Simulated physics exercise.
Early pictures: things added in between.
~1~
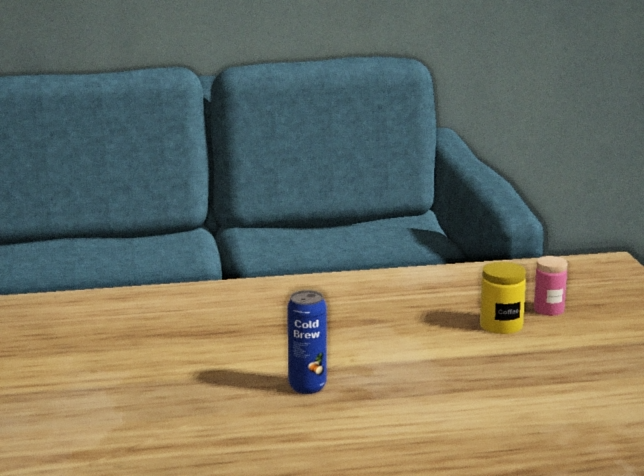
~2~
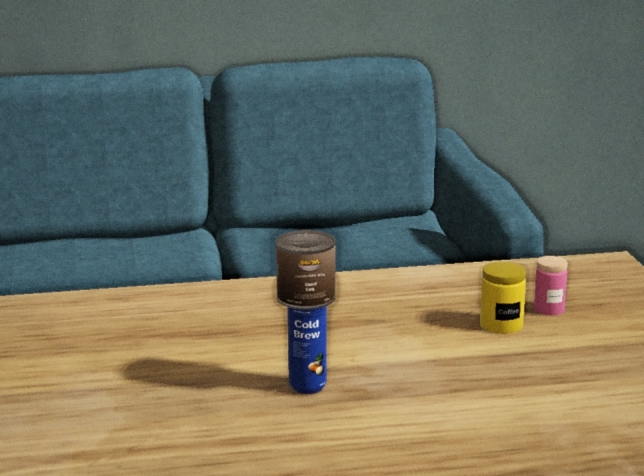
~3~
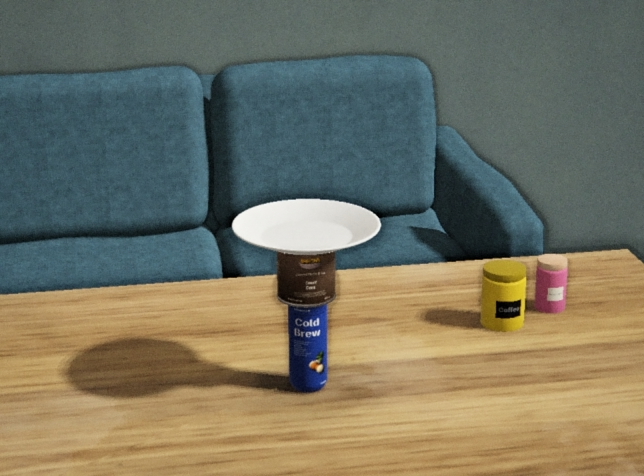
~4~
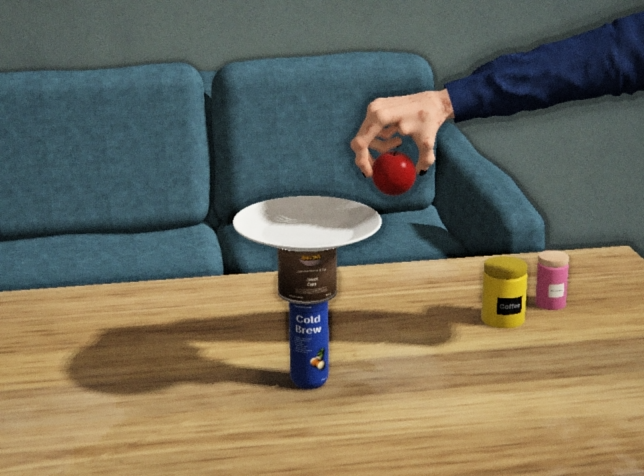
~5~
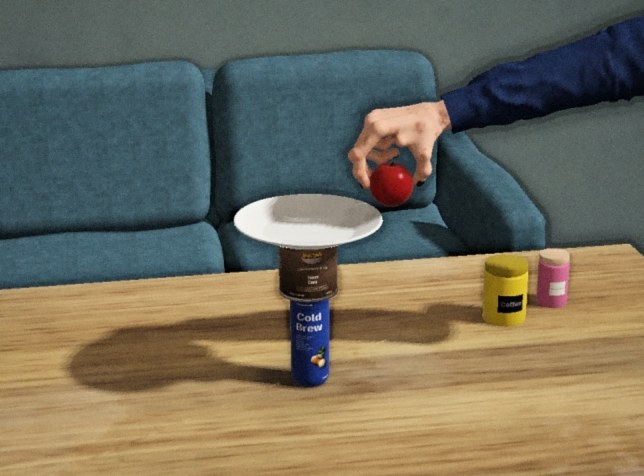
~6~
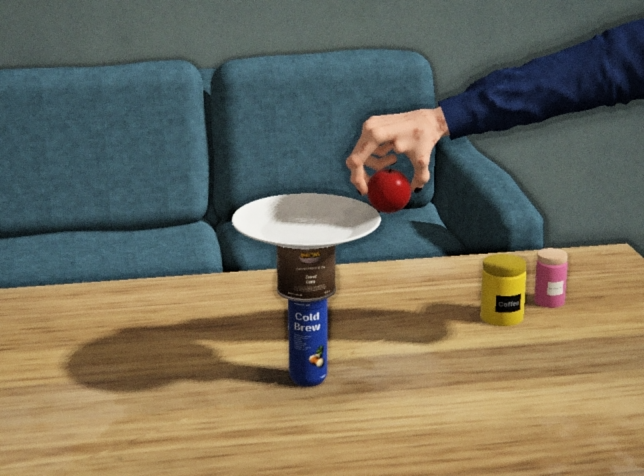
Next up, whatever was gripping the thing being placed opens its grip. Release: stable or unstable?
Something comes down.
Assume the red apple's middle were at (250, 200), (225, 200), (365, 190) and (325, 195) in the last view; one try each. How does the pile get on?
Attempt one, the pile survives; attempt two, it falls over; attempt three, it survives; attempt four, it survives.
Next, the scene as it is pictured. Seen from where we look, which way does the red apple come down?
Rightward.
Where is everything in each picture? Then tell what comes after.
In the first picture, the last thing is not in view yet; blue can (307, 343).
In the second picture, the last thing is not in view yet; yellow jar (503, 297).
In the third picture, the last thing is not in view yet; white plate (306, 231).
The fourth picture shows on its way; red apple (393, 173); brown pot (307, 264).
The fifth picture shows on its way; red apple (391, 184); pink shaker (553, 278).
The sixth picture shows set down, still held; red apple (389, 190); blue can (308, 336).
Then, 0.30 s past the last view, red apple now fallen.
Then, 0.40 s past the last view, things are still on the move.
Then, 0.60 s past the last view, as before.
Then, 1.70 s past the last view, nothing new.
Finally, fallen, red apple; the other 5 still in place. Final places as the last picture's camera would see them, red apple near (452, 350). The pile comes apart.
